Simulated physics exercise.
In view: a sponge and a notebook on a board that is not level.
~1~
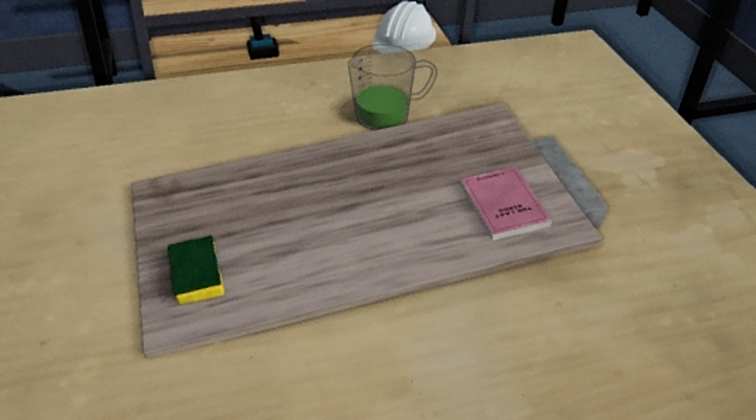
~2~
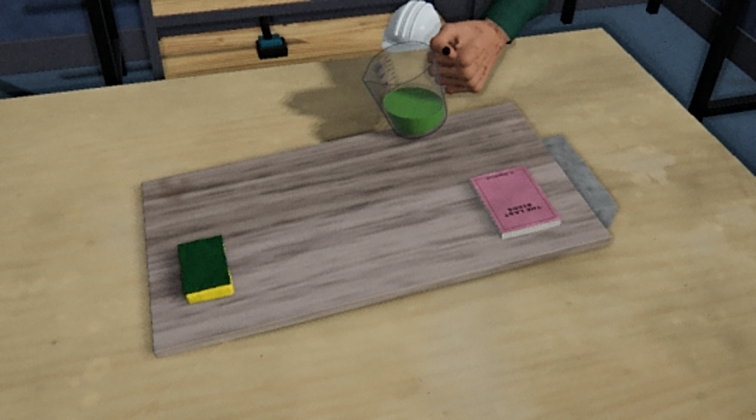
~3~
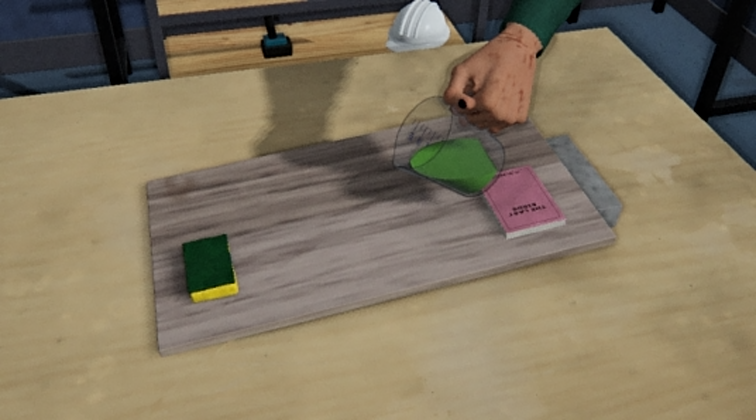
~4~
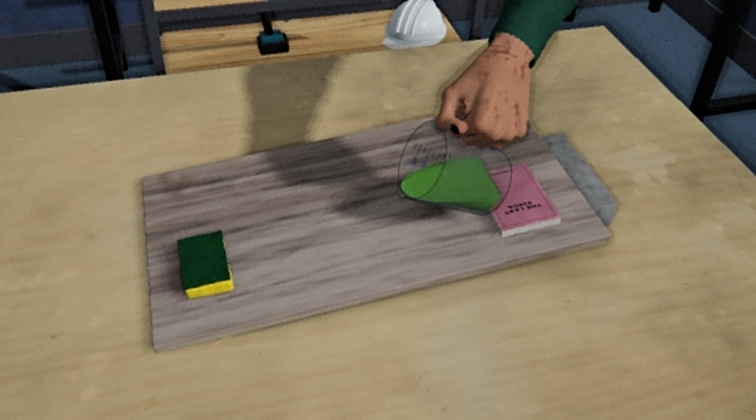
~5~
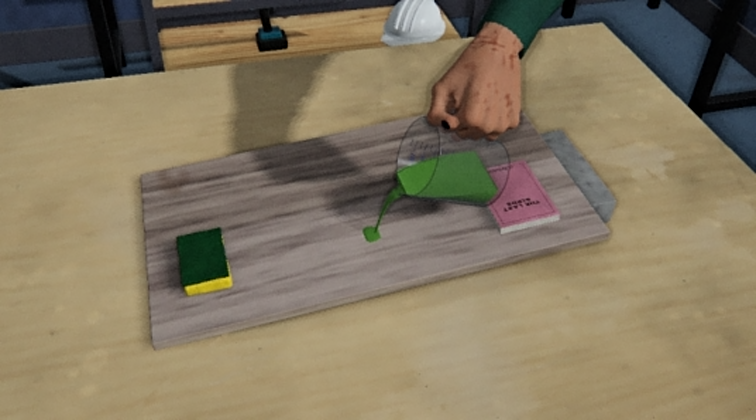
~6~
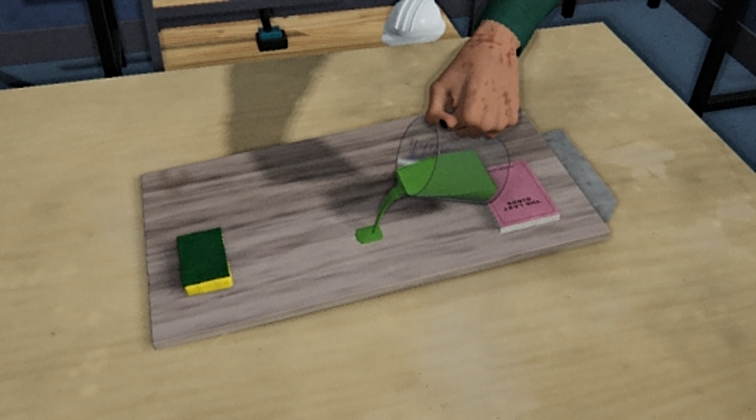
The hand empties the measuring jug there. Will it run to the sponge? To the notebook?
On the left the sponge ends up in the puddle, on the right the notebook remains untouched.
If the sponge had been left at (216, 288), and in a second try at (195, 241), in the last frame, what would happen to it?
In the first try it ends up in the puddle; in the second it ends up in the puddle.
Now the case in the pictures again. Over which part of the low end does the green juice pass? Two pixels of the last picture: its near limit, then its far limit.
It runs from (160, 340) to (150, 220).
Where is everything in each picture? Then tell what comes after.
The board slopes down to the left; measuring jug (383, 87) about a quarter full; sponge (195, 270); notebook (504, 202), in the first picture.
Measuring jug about a quarter full, surface at (414, 103); sponge (205, 269), in the second picture.
Measuring jug (451, 150) tipped 50° with all of its load; notebook (518, 200), in the third picture.
The board slopes down to the left; measuring jug (455, 171) tipped 60° with all of its load; sponge (205, 265), in the fourth picture.
The first of it lands; measuring jug (452, 165) tipped 65° with all of its load; notebook (512, 195), in the fifth picture.
The first of it lands; measuring jug (451, 164) tipped 65° with nearly all of its load; sponge (204, 261); notebook (513, 195), in the sixth picture.
A moment on, it runs down to the left; the sponge is untouched; the notebook is untouched.
Further on, it runs down to the left and off the end; the sponge is reached; the notebook is untouched.
When it is over, it runs down to the left and off the end; the sponge is reached; the notebook is untouched.
